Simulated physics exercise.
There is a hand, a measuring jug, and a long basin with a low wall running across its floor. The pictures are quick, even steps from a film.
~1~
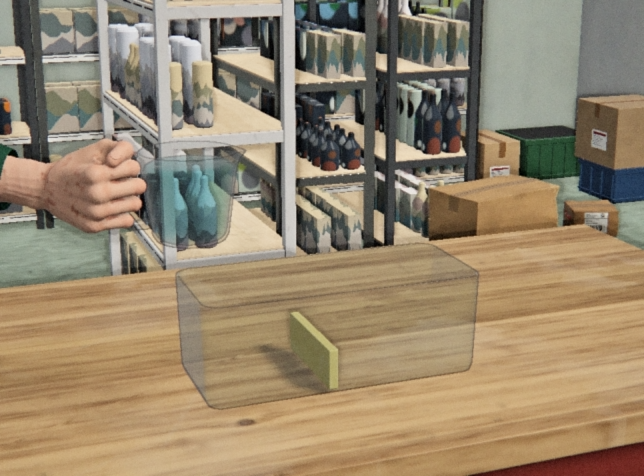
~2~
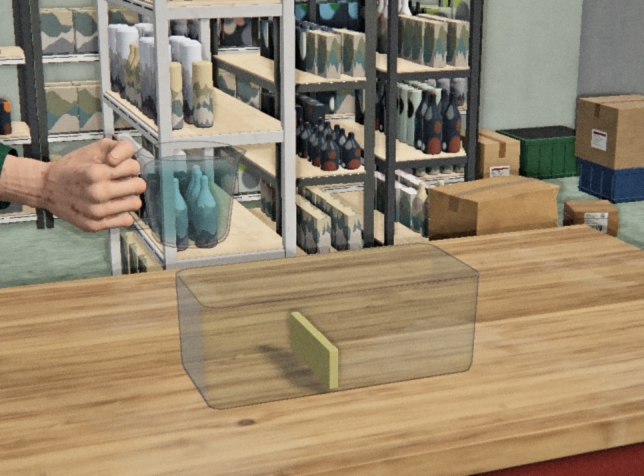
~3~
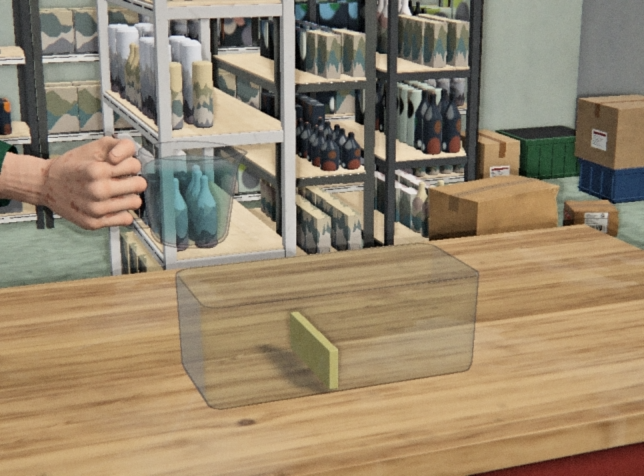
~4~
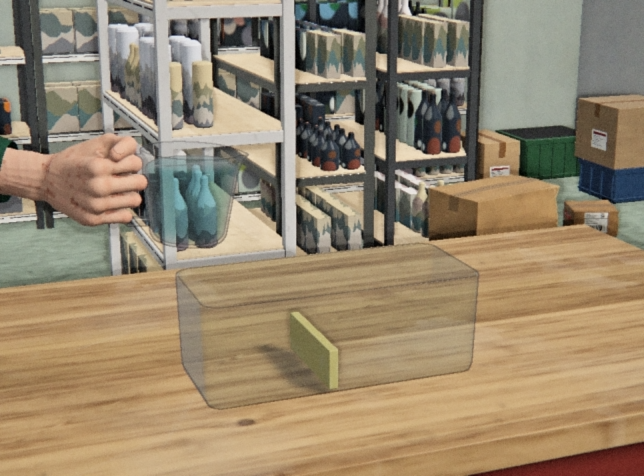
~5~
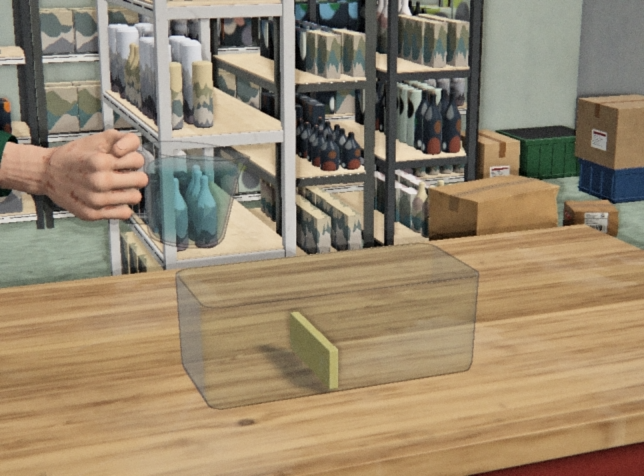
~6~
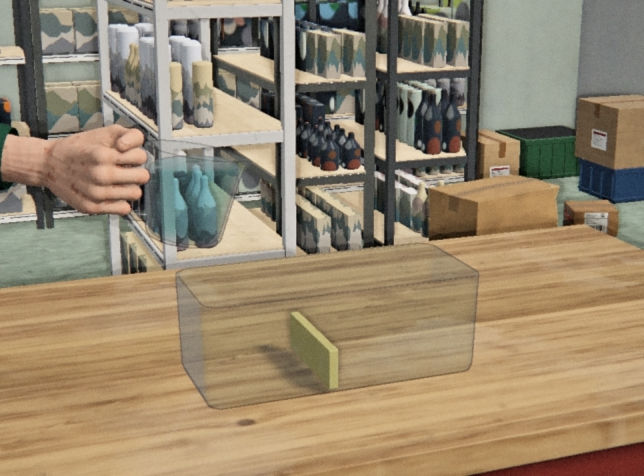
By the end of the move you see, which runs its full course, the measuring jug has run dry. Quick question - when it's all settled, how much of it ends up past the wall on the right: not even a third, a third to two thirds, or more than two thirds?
I'd say not even a third.
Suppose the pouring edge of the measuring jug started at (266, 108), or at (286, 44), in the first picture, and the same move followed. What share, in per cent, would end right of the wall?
Roughly 85 per cent, then roughly 95 per cent.
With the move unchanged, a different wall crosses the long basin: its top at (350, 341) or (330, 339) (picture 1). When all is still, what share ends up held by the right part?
15 % then 5 %, approximately.
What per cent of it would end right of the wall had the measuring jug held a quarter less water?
5 %.
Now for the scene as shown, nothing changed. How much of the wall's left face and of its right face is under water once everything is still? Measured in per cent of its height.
On the left it's around 50 per cent; on the right, 10 per cent.
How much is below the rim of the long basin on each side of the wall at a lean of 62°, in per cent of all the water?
5 % left, 0 % right.
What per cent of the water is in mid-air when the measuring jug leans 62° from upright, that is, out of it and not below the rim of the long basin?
It comes to 20 per cent or so.
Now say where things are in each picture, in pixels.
In the first frame, tilt 0°; pouring edge (245, 148); surface from (142, 167) to (232, 160); the long basin's rim runs from (188, 291) to (455, 259); the wall's top is at (313, 332).
In the second frame, tilt 0°; pouring edge (245, 149); surface from (143, 167) to (232, 160).
In the third frame, tilt 2°; pouring edge (246, 150); surface from (143, 167) to (233, 161).
In the fourth frame, tilt 4°; pouring edge (248, 152); surface from (144, 166) to (234, 162).
In the fifth frame, tilt 7°; pouring edge (250, 155); surface from (146, 167) to (236, 162).
In the sixth frame, tilt 11°; pouring edge (252, 159); surface from (148, 167) to (239, 162).
A moment on, the measuring jug is tipped part way and 76 per cent is still to pour, 6 is left of the wall and 0 right of it.
Next, the measuring jug is tipped on its side and 24 per cent is still to pour, 41 is left of the wall and 19 right of it.
Then the measuring jug is tipped on its side and 3 per cent is still to pour, 74 is left of the wall and 19 right of it.
Later the measuring jug is tipped on its side and 0 per cent is still to pour, 78 is left of the wall and 20 right of it.
At rest 79 per cent lies left of the wall, 20 right of it and 1 outside.
